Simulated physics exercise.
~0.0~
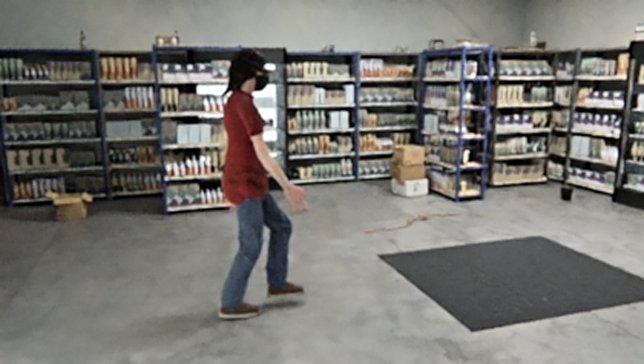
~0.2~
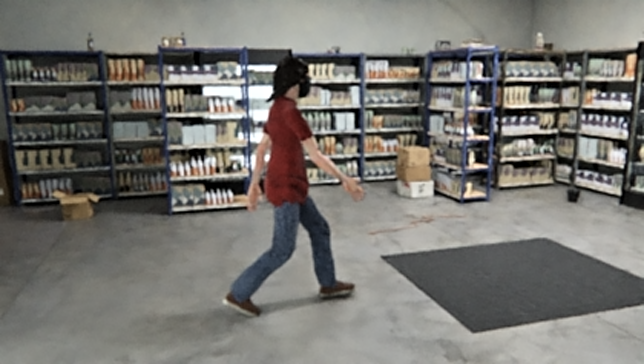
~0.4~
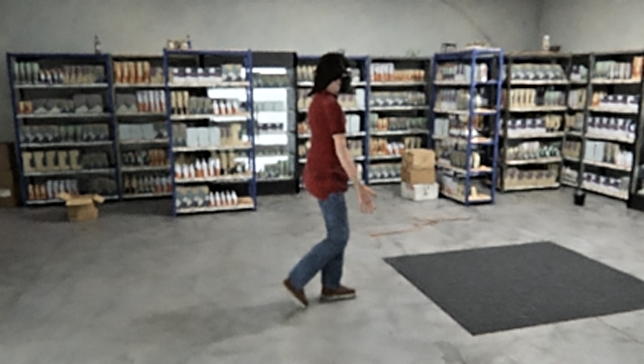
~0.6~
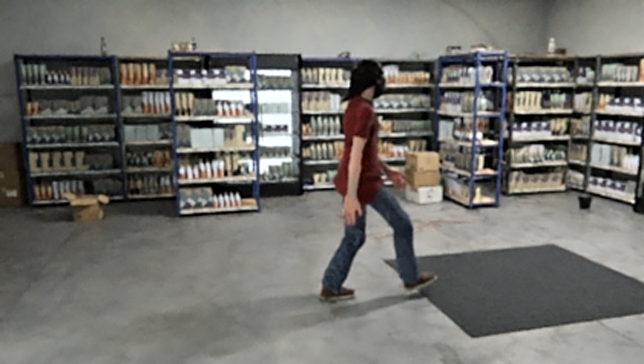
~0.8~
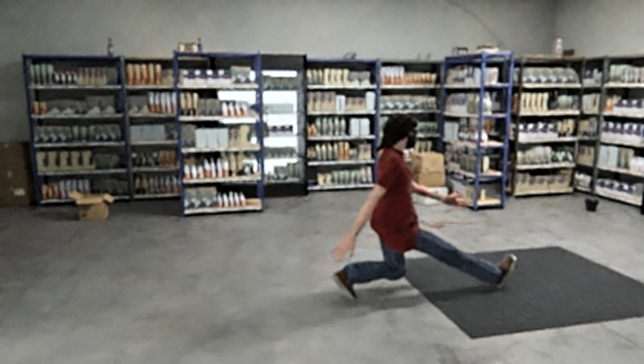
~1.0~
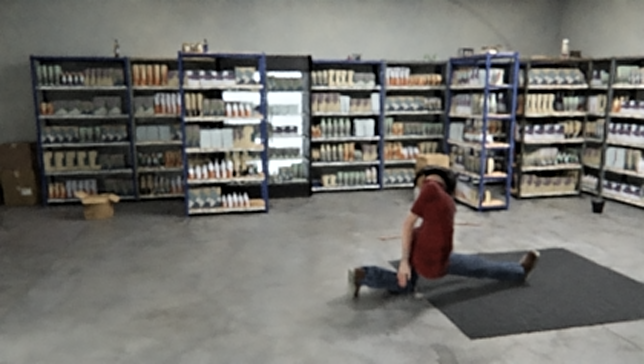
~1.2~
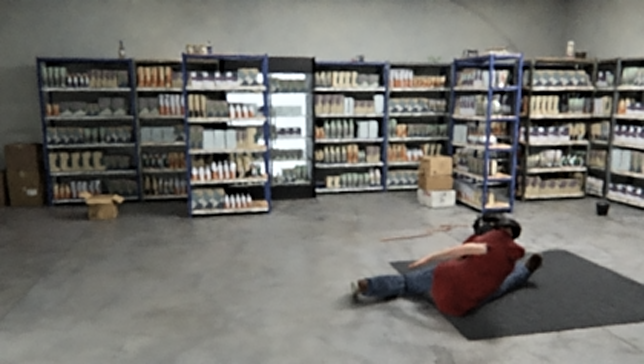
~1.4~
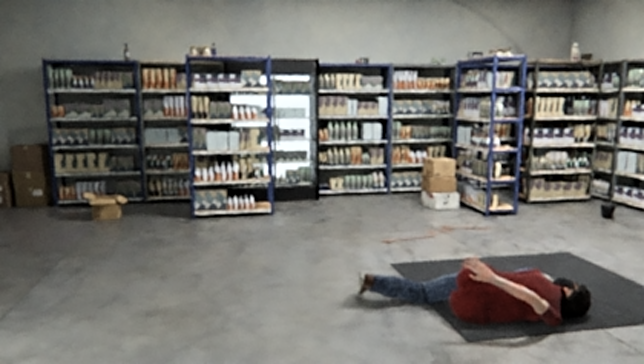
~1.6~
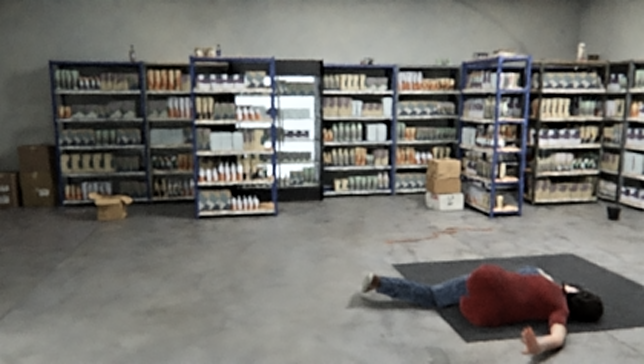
A person in a red shirt walks right, slides down, and ends lying across the black mat.
